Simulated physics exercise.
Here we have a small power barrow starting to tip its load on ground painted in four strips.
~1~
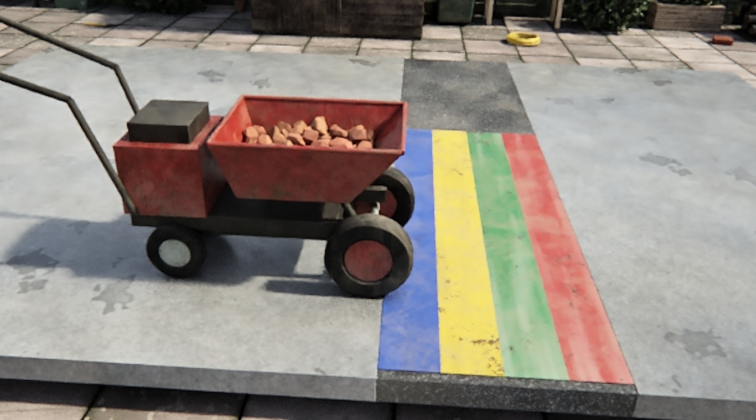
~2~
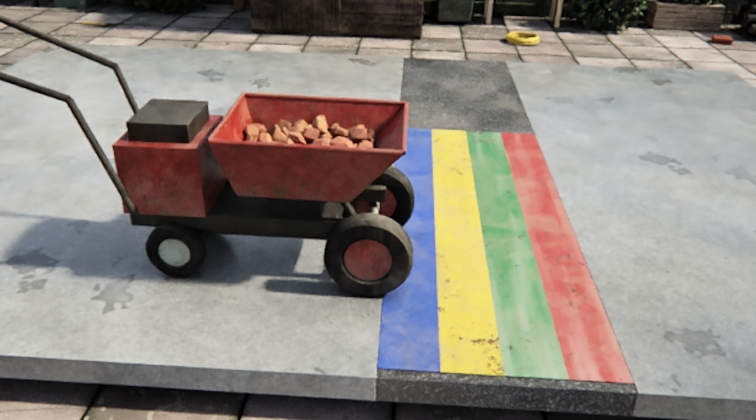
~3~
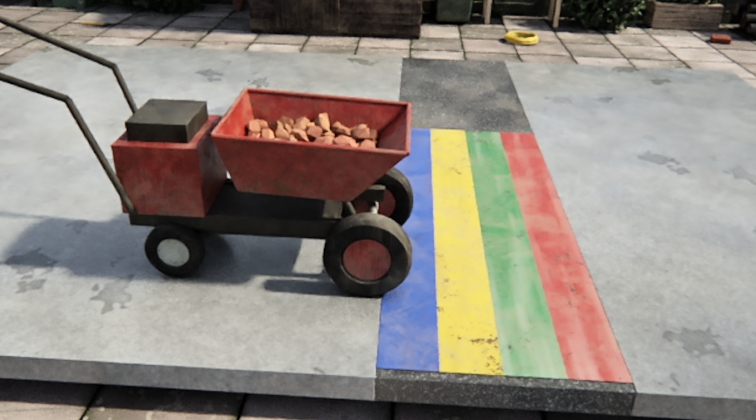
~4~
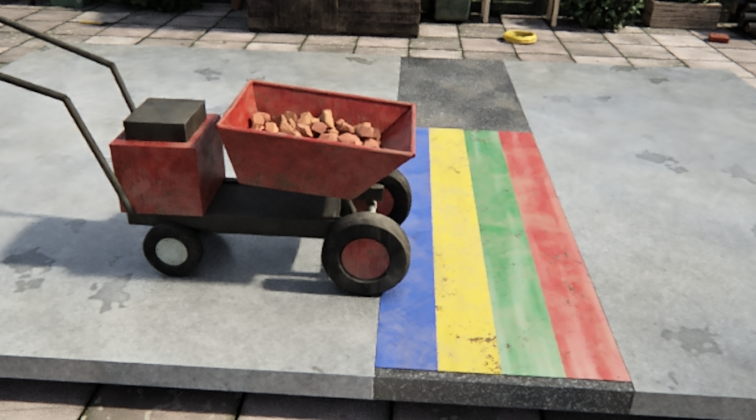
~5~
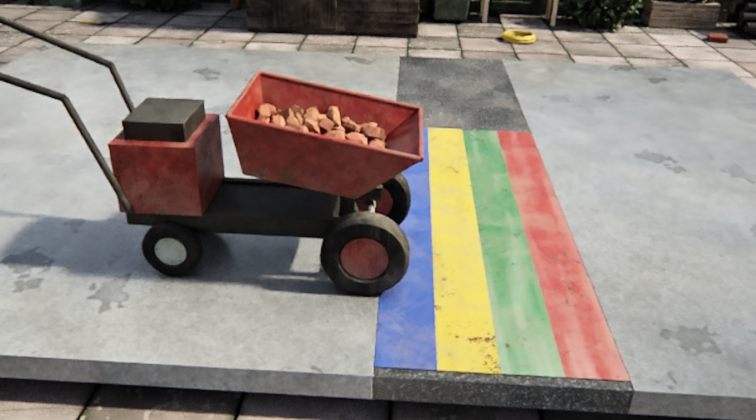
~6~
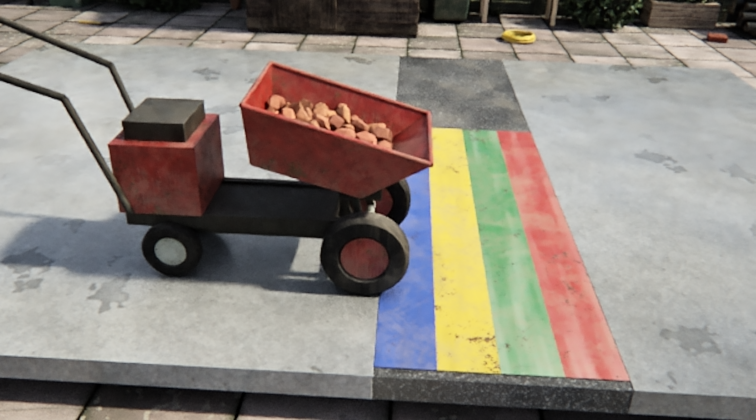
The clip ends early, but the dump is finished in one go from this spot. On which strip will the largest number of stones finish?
The largest number finish on the green strip.
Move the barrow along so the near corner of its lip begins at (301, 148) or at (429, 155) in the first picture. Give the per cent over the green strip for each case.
From the first spot you get 20 percent, and from the second 40 percent.
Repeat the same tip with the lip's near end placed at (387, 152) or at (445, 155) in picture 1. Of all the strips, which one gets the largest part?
First place: The green strip; second place: The strip in red.
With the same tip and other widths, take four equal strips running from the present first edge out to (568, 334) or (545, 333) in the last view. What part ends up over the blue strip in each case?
0 and 0 percent, roughly.
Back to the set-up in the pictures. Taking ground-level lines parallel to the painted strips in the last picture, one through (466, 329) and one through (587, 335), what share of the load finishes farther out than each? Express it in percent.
100 % and 20 %.
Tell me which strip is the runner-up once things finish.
The strip in red is second.
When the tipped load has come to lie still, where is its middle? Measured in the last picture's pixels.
I'd say the middle ends up at about (522, 262).
Just after the last frame, skip tipped steeply; every one in the skip.
A moment on, skip tipped right over; the larger part in the skip; roughly a quarter over the green strip.
Further on, skip tipped right over; about a tenth in the skip; about a tenth over the yellow strip; roughly half over the green strip; roughly a quarter over the red strip; about a tenth off the paint.
When it is over, skip tipped right over; not one over the blue strip; about a tenth over the yellow strip; roughly half over the green strip; roughly a quarter over the red strip; about a tenth off the paint.
